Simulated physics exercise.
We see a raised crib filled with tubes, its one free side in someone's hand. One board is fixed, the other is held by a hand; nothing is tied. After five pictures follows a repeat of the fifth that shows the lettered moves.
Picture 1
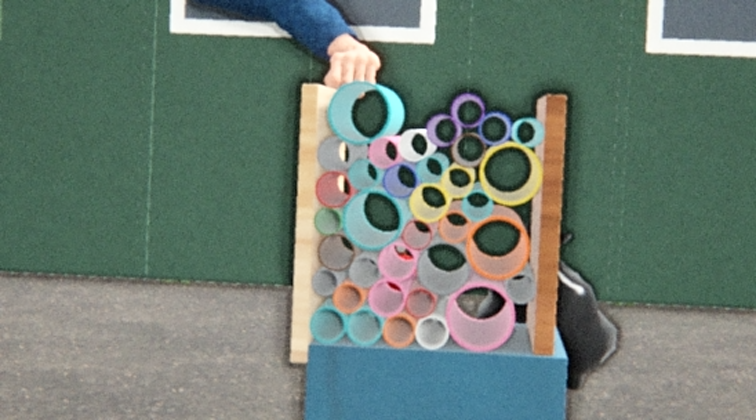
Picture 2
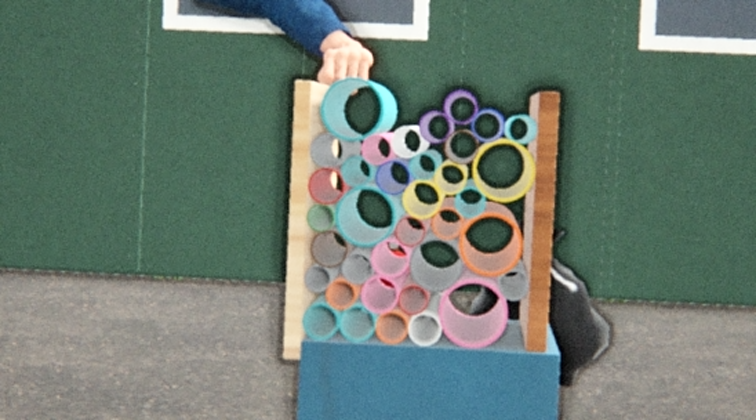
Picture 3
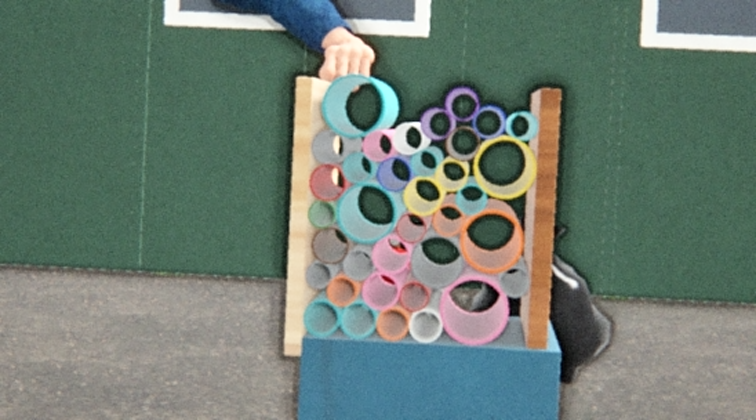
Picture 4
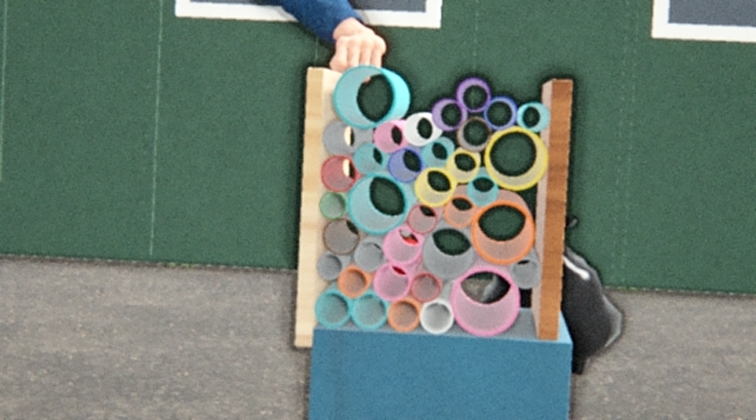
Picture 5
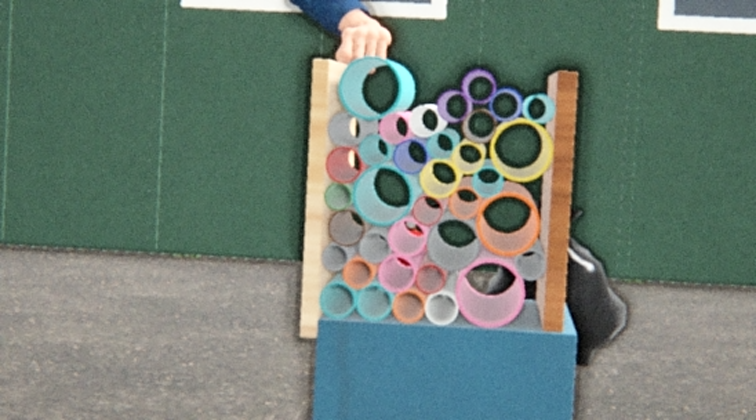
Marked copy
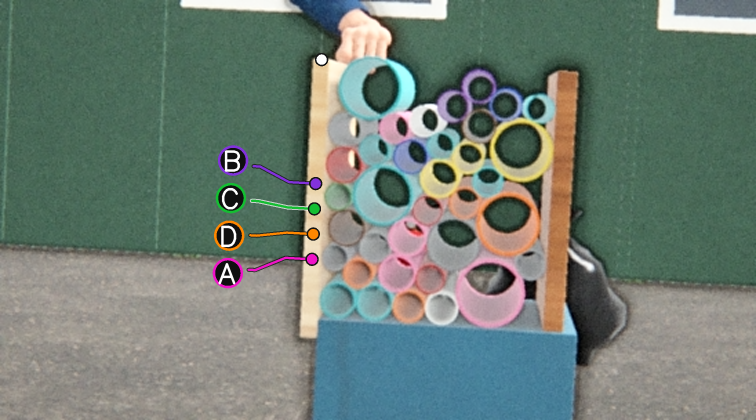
A hand stays at the crib of colourful tubes as the view shifts slightly.
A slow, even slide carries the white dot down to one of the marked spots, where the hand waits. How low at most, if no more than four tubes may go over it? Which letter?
It can be let down to B.
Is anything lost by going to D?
At D: Yes.
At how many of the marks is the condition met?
One of the four.
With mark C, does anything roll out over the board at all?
Yes.
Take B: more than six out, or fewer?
It loses fewer than six.
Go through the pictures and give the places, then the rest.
A turquoise tube (328, 326); a pink tube (388, 298); a grey tube (325, 282), in the first picture.
A grey tube (318, 279); a turquoise tube (365, 216), in the second picture.
A turquoise tube (358, 168), in the third picture.
A white tube (419, 130), in the fourth picture.
Side board (332, 191); a turquoise tube (338, 301); a pink tube (397, 274), in the fifth picture.
On the marked copy, A at (312, 259); B at (316, 183); C at (315, 209); D at (314, 234); the white dot at (322, 60).
With B. Early on, top of the board (328, 116).
Further on, top of the board (325, 180).
At the end, top of the board (325, 184), two out over the board.
As for the rest, A more than four out over the board; C five out over the board; D more than four out over the board.
